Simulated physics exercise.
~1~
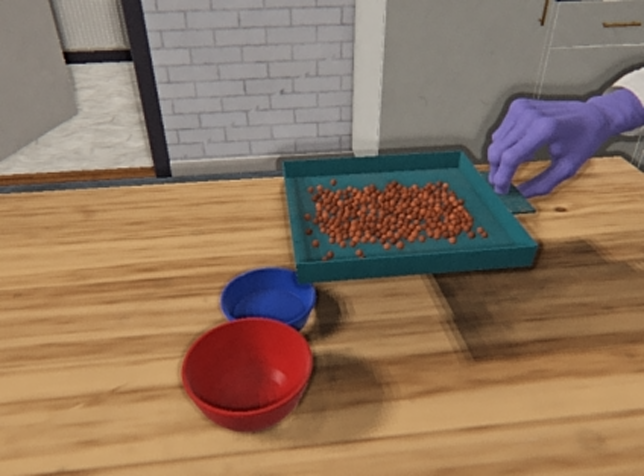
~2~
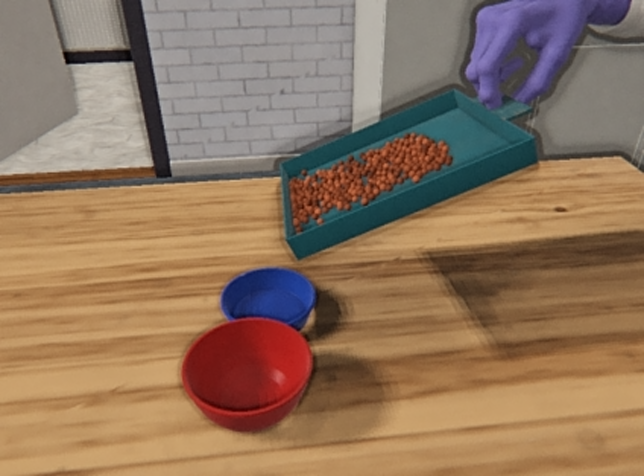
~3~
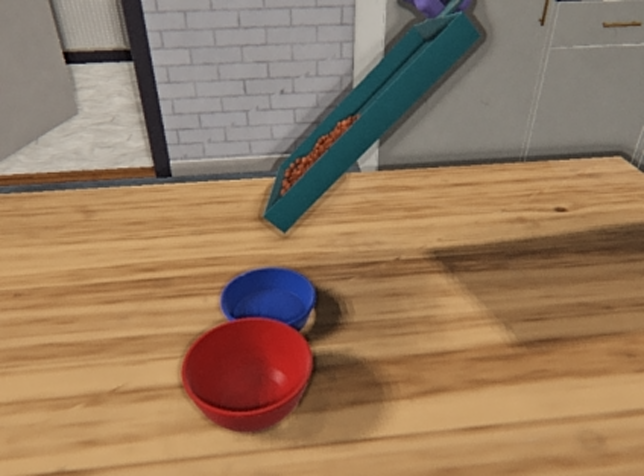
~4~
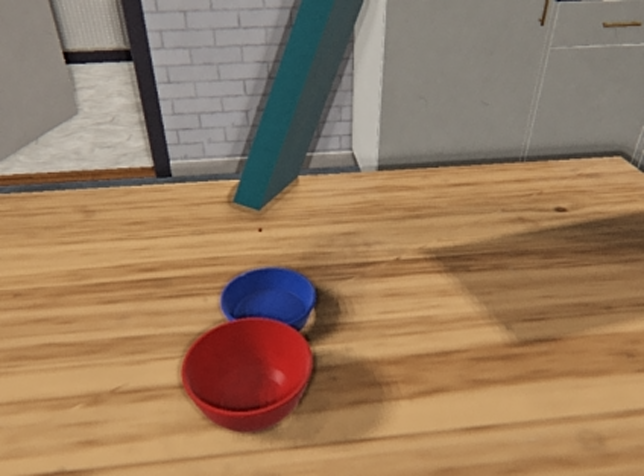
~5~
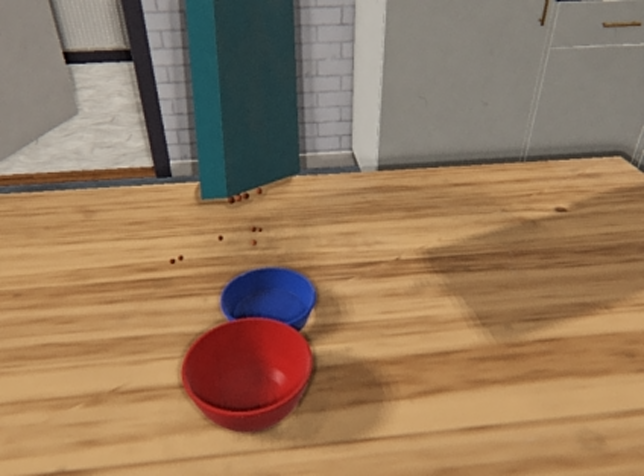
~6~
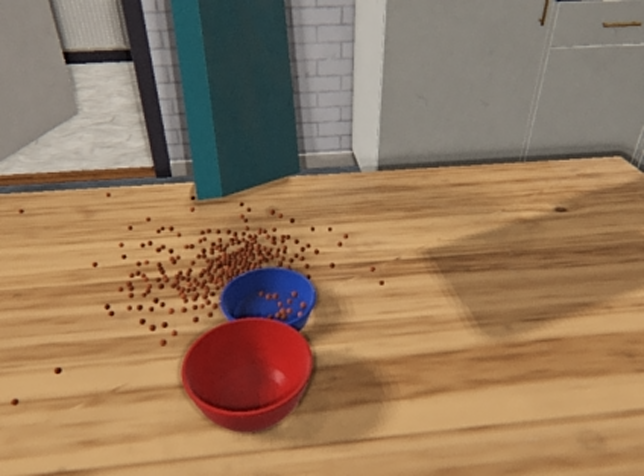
At first, a purple-gloved hand holds a teal tray of small reddish-brown pellets above a wooden table, where a red bowl and a blue dish stand. The hand lifts the tray's right end, and the pellets gather toward the lower left corner. The tray moves left as it tips more steeply, until the hand leaves the view and the pellets are hidden. Once it stands nearly upright, a few pellets drop from its lower edge. Then many more spill out, scattering widely over the table behind and around the blue dish, with only some over the dish and the red bowl apparently empty.
